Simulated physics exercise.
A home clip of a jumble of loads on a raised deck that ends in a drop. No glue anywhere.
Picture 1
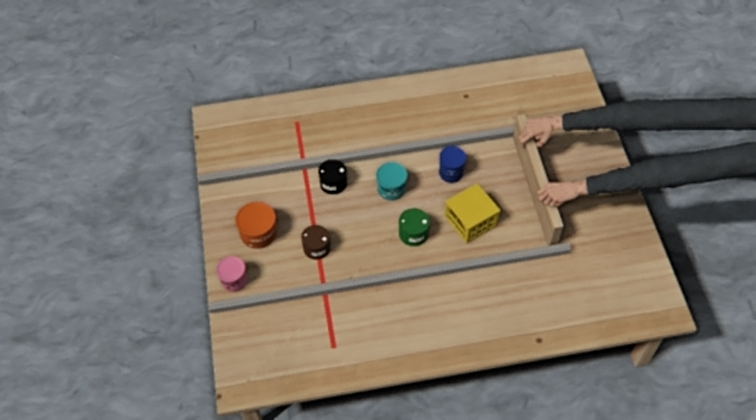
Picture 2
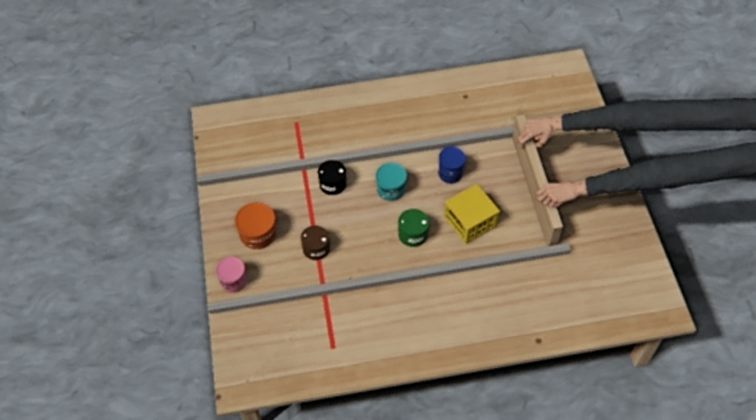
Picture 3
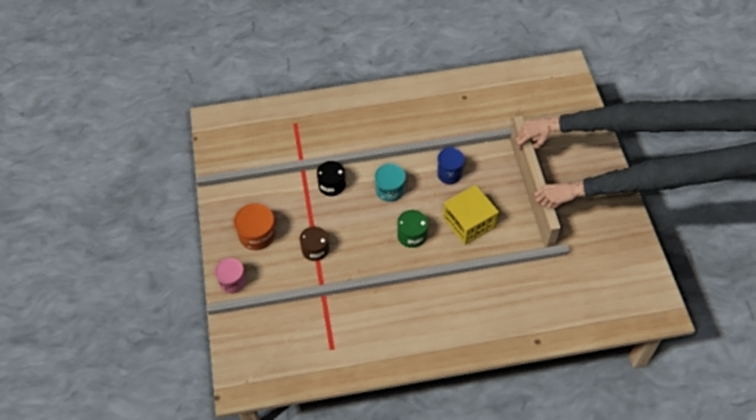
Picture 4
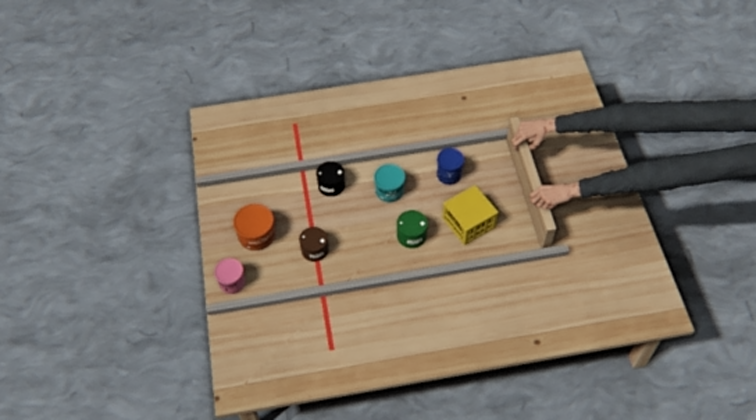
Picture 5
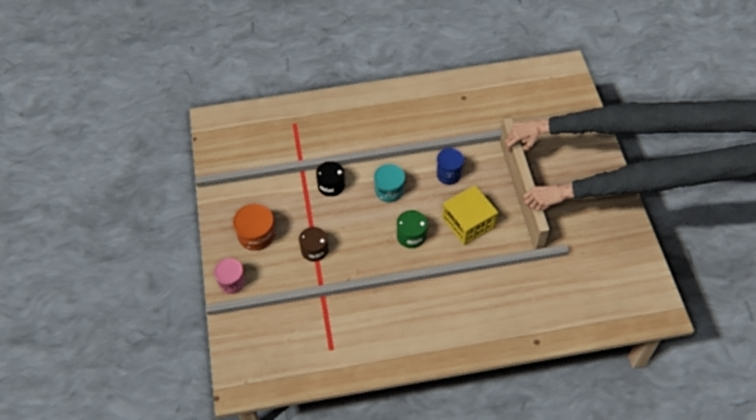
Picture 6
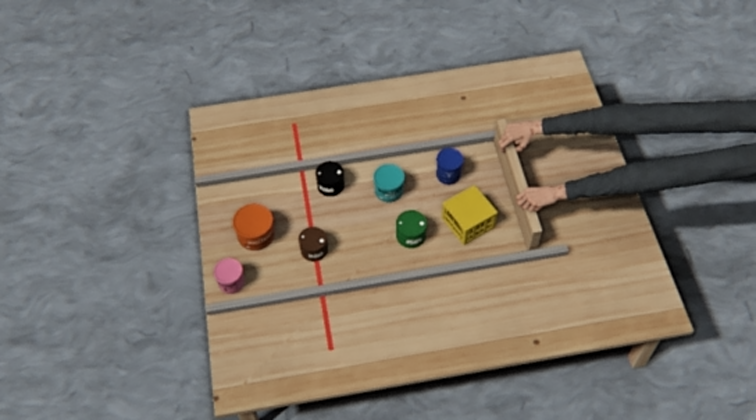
Two hands sliding a wooden plank slightly left across a table toward a yellow crate and colourful containers, which stay almost still.
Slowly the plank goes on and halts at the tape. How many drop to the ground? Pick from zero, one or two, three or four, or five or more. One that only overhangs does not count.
The number that fall off is zero.
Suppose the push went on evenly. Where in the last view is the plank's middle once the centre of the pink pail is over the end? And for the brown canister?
For the pink pail at (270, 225), for the brown canister at (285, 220).
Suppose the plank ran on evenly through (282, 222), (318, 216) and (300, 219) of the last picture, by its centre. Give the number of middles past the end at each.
The counts: 1, 0 and 0.
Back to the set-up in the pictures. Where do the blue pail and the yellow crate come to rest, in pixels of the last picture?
About (293, 195), and the other about (293, 240).
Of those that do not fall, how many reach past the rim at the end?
That would be 0.
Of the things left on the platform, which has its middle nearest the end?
That is the pink pail.
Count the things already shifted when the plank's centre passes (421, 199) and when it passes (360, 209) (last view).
At the one place 4, at the other 6.
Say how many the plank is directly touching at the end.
In contact: 2.
Soon after, none off yet; pink pail at rest near (230, 277); orange pail at rest near (254, 228); brown canister at rest near (313, 244).
After that, none off yet; pink pail at rest near (230, 277); orange pail at rest near (254, 228); brown canister displaced a little near (303, 245).
In the end, the number that fall off is zero.
